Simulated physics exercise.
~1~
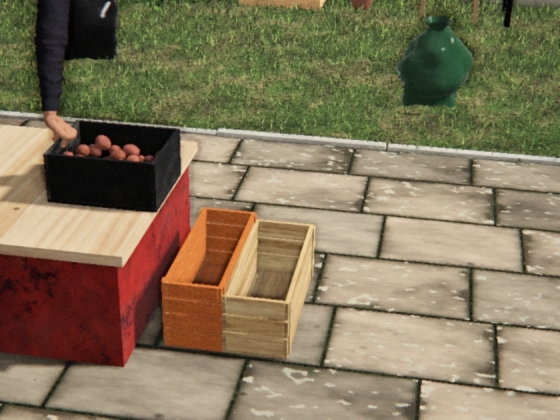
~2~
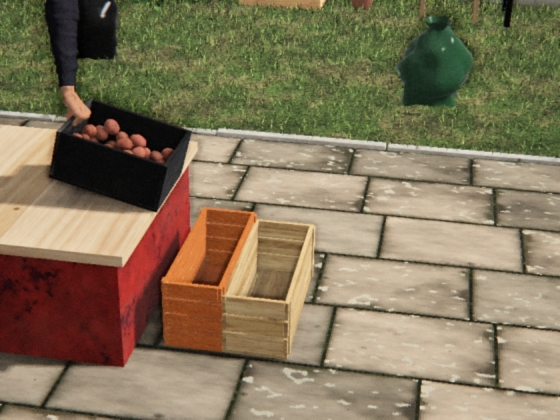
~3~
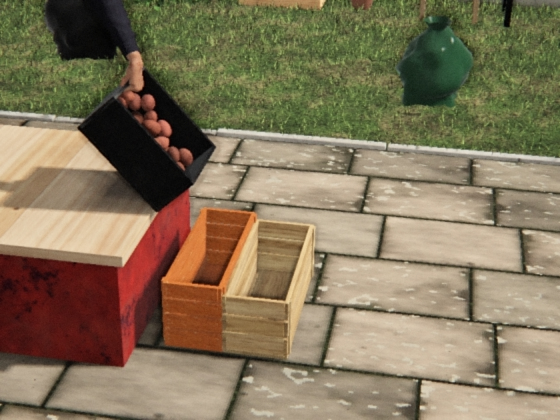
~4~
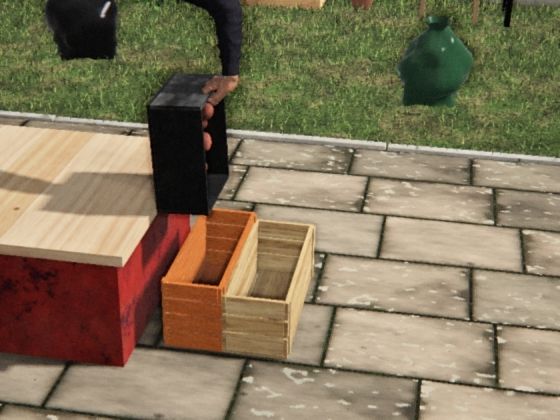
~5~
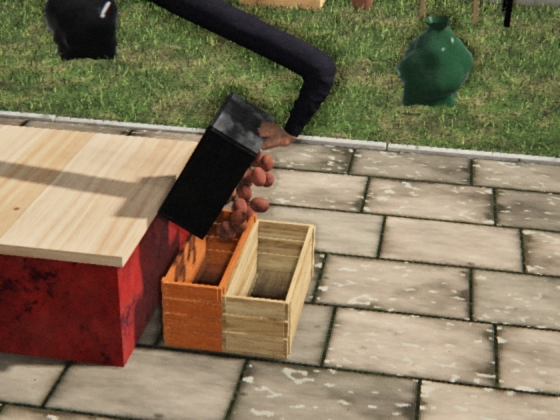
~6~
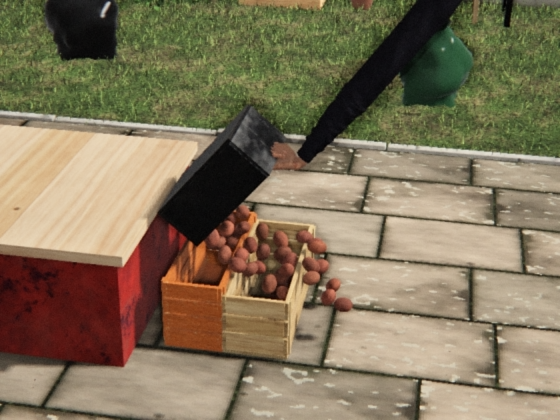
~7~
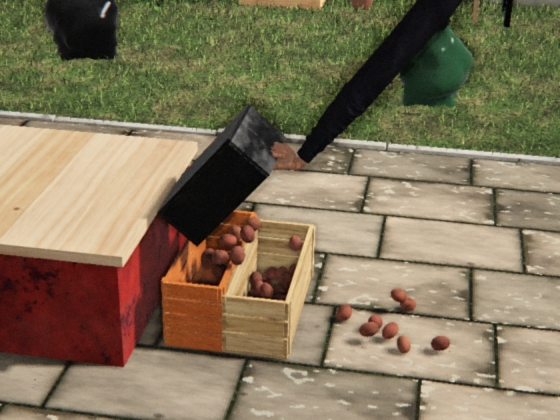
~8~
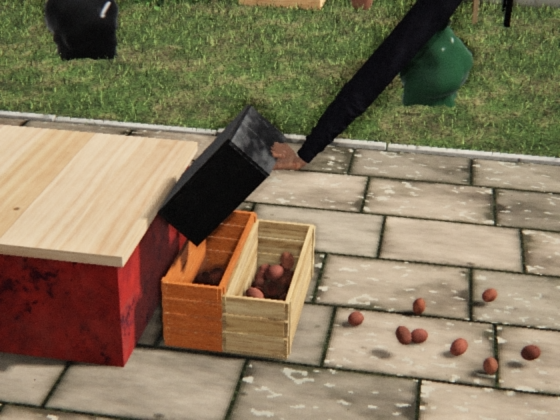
At first, a black box of red potatoes sits on a wooden bench top with a red base, a hand at its rim, while an orange box and a pale wooden tote stand side by side on the paving. The hand tips the black box and moves it right, and the potatoes slide toward its lower end. It swings past upright, and potatoes spill out over the orange box. They pour into both containers, and several bounce beyond the tote. Finally, the black box stays tilted as strays roll right across the stones, with potatoes resting in both containers.
